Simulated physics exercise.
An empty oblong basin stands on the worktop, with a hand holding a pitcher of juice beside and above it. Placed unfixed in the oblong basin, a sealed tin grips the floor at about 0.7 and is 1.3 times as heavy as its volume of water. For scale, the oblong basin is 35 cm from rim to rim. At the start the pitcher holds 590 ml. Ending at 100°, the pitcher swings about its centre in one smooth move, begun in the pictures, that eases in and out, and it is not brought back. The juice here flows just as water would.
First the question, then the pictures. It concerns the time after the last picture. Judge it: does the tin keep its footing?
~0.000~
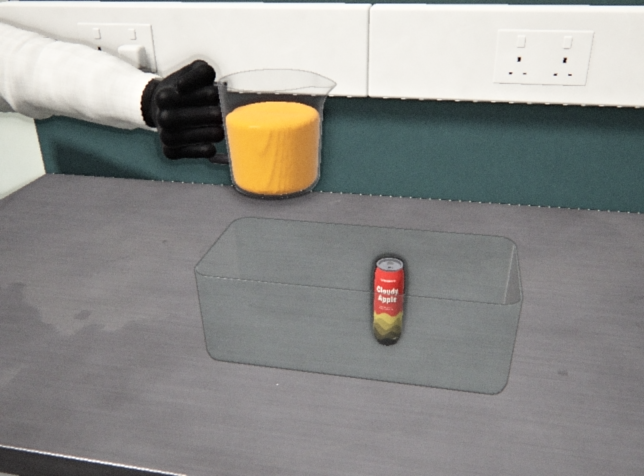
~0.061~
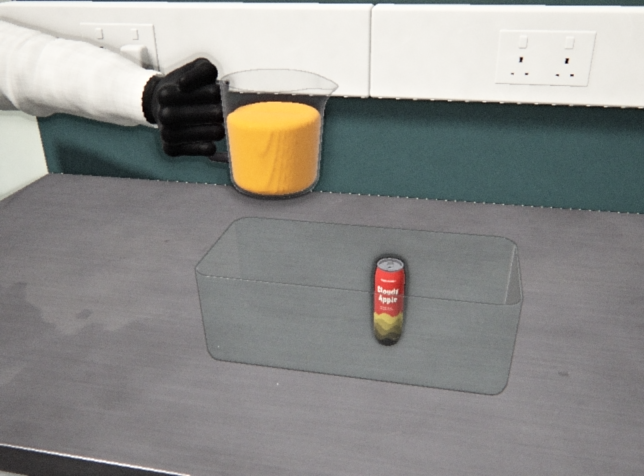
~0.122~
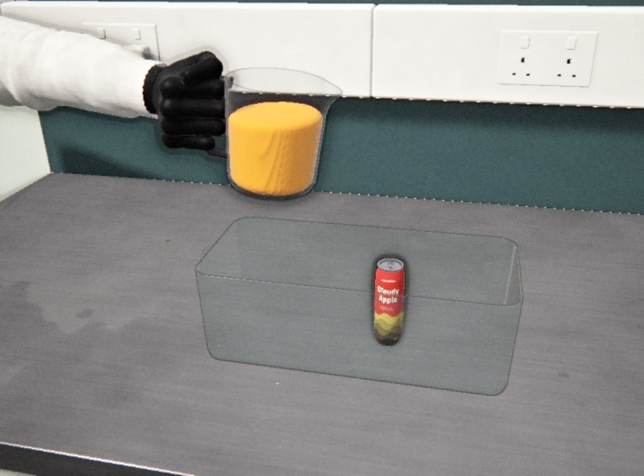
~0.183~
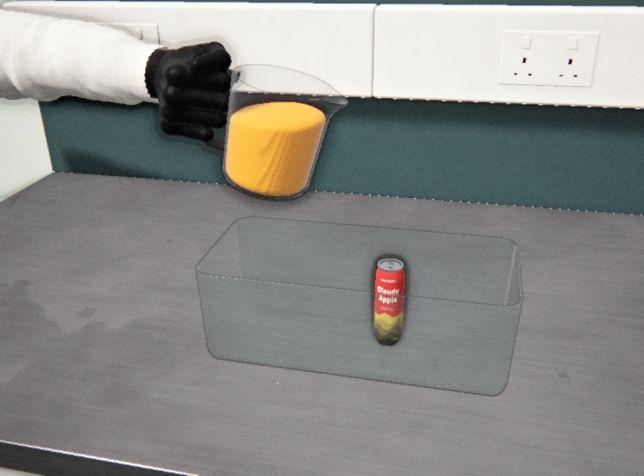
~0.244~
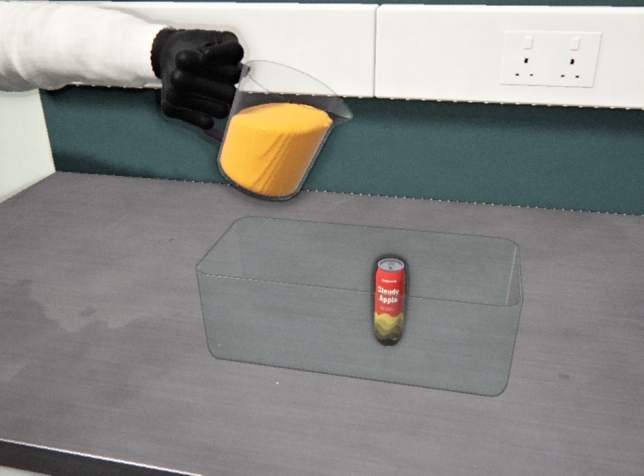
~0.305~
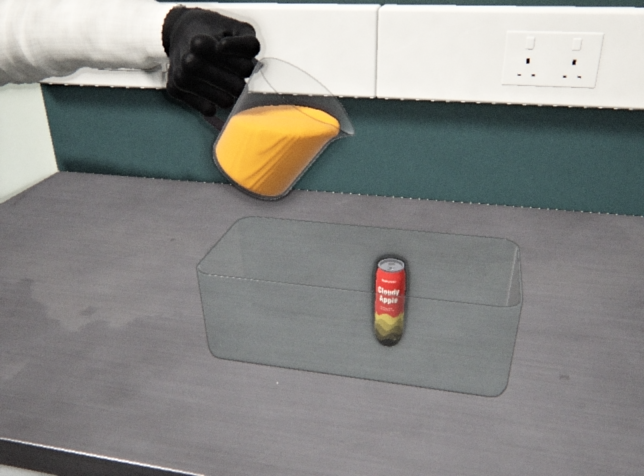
No, it tips over.
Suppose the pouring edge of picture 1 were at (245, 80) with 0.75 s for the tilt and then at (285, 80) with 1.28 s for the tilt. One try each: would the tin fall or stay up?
Try 1: Still standing; try 2: Still standing.
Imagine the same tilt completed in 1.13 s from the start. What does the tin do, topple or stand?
Then the tin does not tip.
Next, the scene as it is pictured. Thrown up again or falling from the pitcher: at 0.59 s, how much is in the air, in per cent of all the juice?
Roughly 26 percent.
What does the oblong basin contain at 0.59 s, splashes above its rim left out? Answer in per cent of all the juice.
I reckon close to 10 percent of it.
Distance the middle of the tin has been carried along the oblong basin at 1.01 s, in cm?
About 2 cm.
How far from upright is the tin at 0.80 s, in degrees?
About 0°.
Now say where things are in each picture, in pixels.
In the first frame, it leans 0°; its right rim is at (336, 84); the juice meets the walls at (230, 111) and (319, 115); the oblong basin's rim runs from (215, 244) to (518, 270); the tin's top is at (390, 268).
In the second frame, it leans 2°; its right rim is at (338, 86); the juice meets the walls at (231, 110) and (320, 115).
In the third frame, it leans 6°; its right rim is at (343, 92); the juice meets the walls at (234, 111) and (322, 115).
In the fourth frame, it leans 14°; its right rim is at (348, 102); the juice meets the walls at (235, 112) and (325, 117).
In the fifth frame, it leans 24°; its right rim is at (353, 116); the juice meets the walls at (235, 115) and (333, 120).
In the sixth frame, it leans 36°; its right rim is at (355, 133); the juice meets the walls at (230, 125) and (342, 125).
By 0.59 s the tilt is 89° and 65 per cent is still to pour; the tin stands where it began.
By 0.80 s the tilt is 100° and 18 per cent is still to pour; the tin stands where it began.
By 1.01 s the tilt is 100° and 4 per cent is still to pour; the tin leans 18°.
By 1.25 s the tilt is 100° and 0 per cent is still to pour; the tin lies on its side.
At rest the tin lies on its side.
